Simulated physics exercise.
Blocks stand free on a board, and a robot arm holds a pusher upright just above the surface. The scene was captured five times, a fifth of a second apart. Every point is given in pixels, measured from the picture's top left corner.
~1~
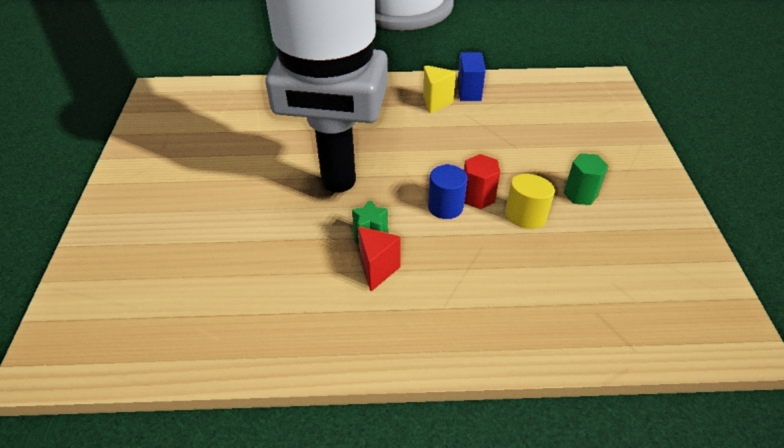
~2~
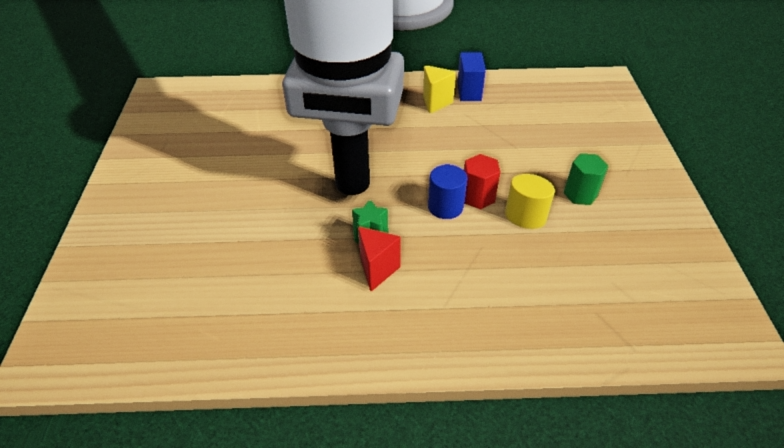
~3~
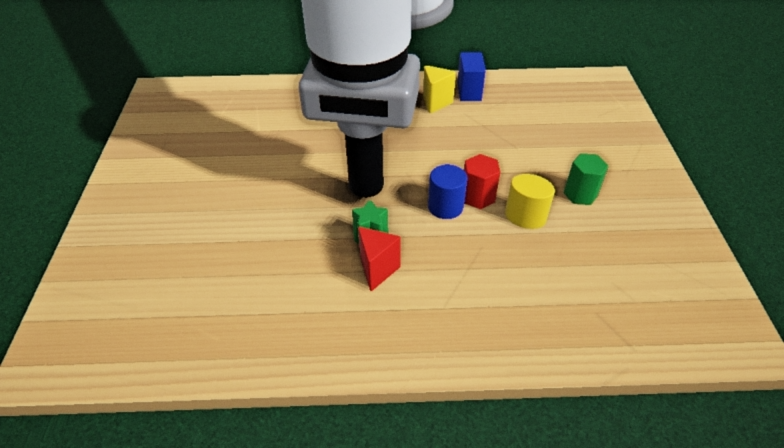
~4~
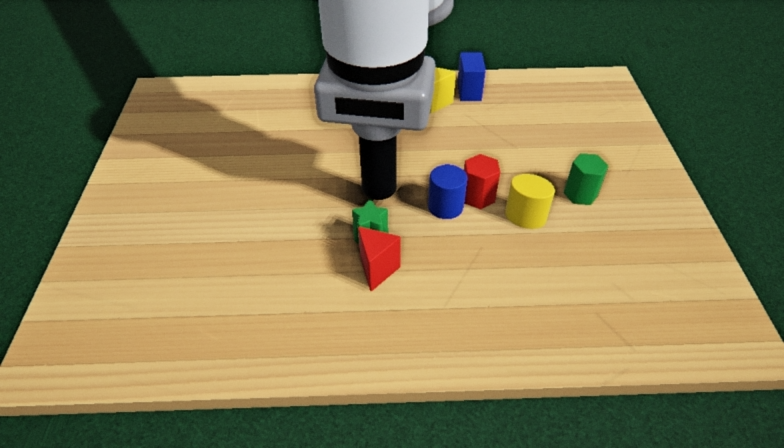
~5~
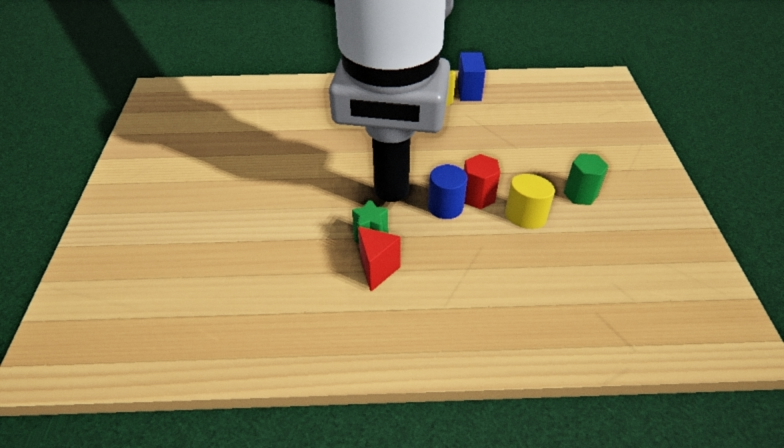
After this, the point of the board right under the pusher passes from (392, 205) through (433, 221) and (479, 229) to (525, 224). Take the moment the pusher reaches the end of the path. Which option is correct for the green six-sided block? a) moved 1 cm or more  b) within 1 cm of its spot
I choose b.
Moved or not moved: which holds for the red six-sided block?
In the end it has been moved.
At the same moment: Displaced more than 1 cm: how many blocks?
A group of three or more is moved.
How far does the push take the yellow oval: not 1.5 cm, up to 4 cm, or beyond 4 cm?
It slides somewhere between 1.5 and 4 cm.
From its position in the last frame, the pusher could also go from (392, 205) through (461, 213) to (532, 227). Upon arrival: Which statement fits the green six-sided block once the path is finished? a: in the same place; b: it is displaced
The correct letter is b.
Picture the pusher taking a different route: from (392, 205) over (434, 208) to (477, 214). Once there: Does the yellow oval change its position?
Yes, that is what happens.
On the path given first. One third of the way, pusher (434, 208); blue disc (467, 178); red six-sided block (494, 162).
Two thirds of the way, pusher (483, 216); blue disc (497, 174); red six-sided block (502, 151); yellow oval (537, 185), turned 15° clockwise.
At the end, pusher (529, 210); blue disc (515, 168); red six-sided block (501, 145); yellow oval (558, 178), turned 45° clockwise; green six-sided block not moved.
